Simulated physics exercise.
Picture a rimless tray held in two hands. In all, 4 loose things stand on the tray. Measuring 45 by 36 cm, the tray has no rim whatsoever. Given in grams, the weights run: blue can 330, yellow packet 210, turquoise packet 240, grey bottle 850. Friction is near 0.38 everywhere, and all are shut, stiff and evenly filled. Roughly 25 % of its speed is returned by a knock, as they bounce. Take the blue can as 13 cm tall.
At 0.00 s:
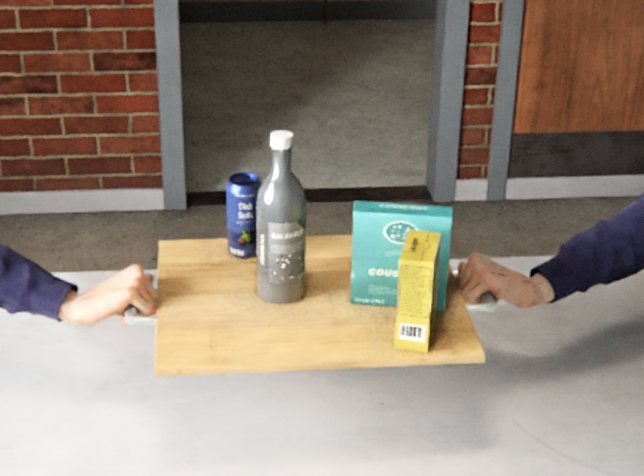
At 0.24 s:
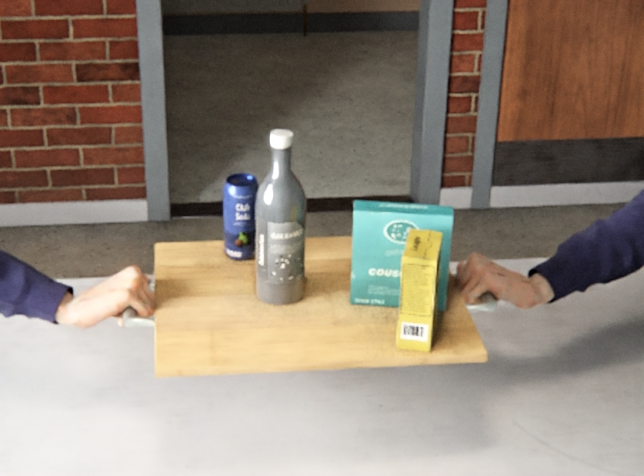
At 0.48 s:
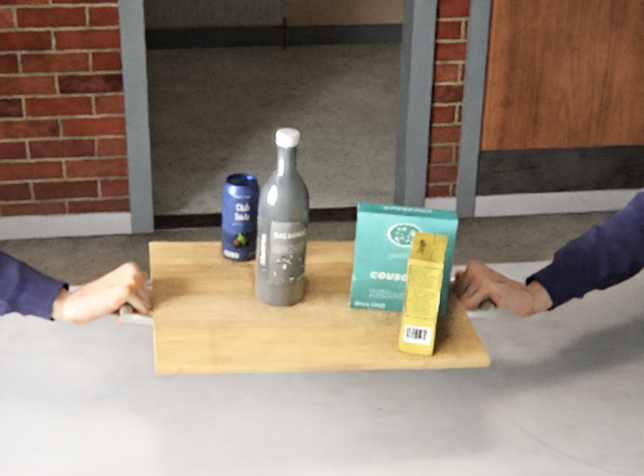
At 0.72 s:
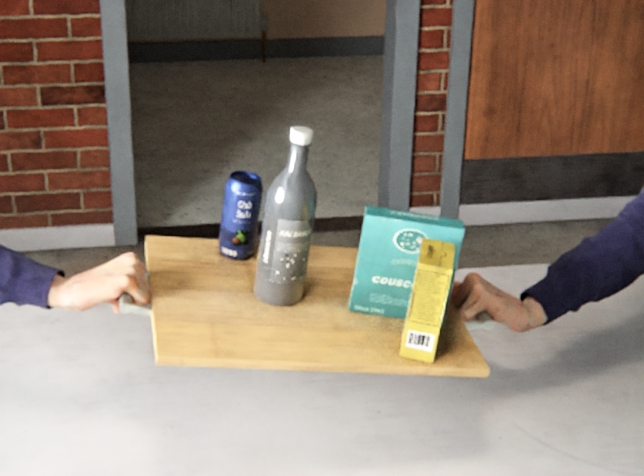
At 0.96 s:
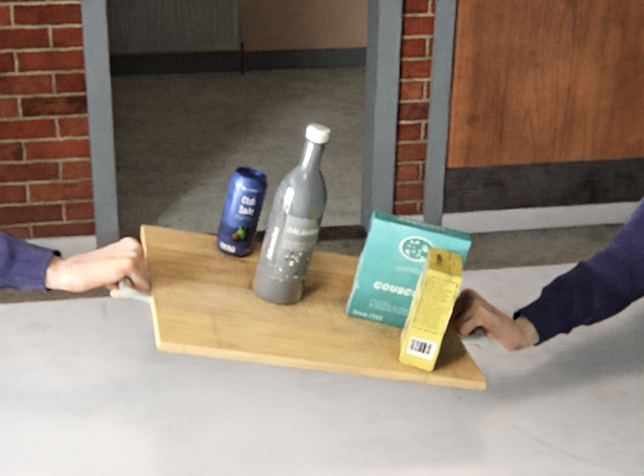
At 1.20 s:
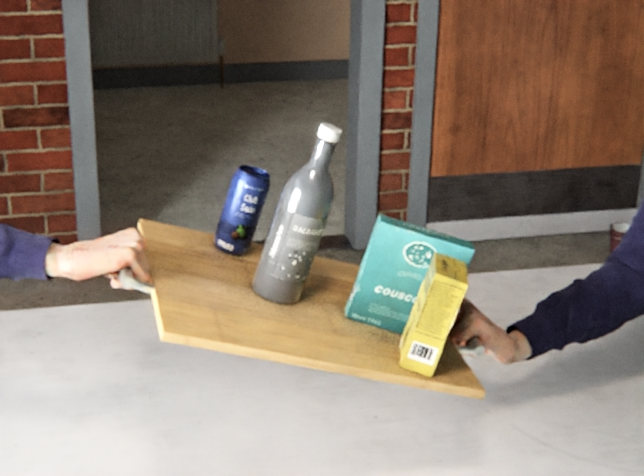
A wooden board held level by two hands tilted steadily down to the right, with a blue can, a grey bottle, a turquoise packet and a yellow packet leaning along with it.
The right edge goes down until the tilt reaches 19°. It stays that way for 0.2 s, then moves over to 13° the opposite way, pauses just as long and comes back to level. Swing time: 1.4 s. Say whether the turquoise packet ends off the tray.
Outcome for the turquoise packet: Lost off the edge.
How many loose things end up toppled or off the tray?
That comes to 2.
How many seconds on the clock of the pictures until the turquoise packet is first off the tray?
At around 1.9 seconds on the pictures' clock.
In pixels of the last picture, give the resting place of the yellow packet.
I'd put it at around (425, 286).
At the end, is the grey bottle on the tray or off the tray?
Grey bottle: Goes out of bounds.
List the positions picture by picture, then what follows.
The first frame shows tray level; turquoise packet (400, 256); blue can (245, 216).
The second frame shows tray level; grey bottle (281, 216); blue can (242, 217).
The third frame shows tray tilted 3°, right edge down; yellow packet (423, 293); grey bottle (283, 217).
The fourth frame shows tray tilted 7°, right edge down; blue can (240, 216); yellow packet (427, 300).
The fifth frame shows tray tilted 13°, right edge down; grey bottle (297, 213); blue can (242, 212).
The sixth frame shows tray tilted 17°, right edge down; turquoise packet (409, 280); yellow packet (433, 313).
After 2.00 s, tray tilted 16°, right edge down; turquoise packet now off the tray; grey bottle on its side.
After 2.50 s, tray tilted 1°, left edge down; grey bottle on its side.
After 4.20 s, tray tilted 3°, left edge down; grey bottle on its side.
By the end (5.3 s), off the tray, turquoise packet and grey bottle; the other 2 in place, give or take 5 cm. Seen from the same camera at the end, turquoise packet near (599, 384).
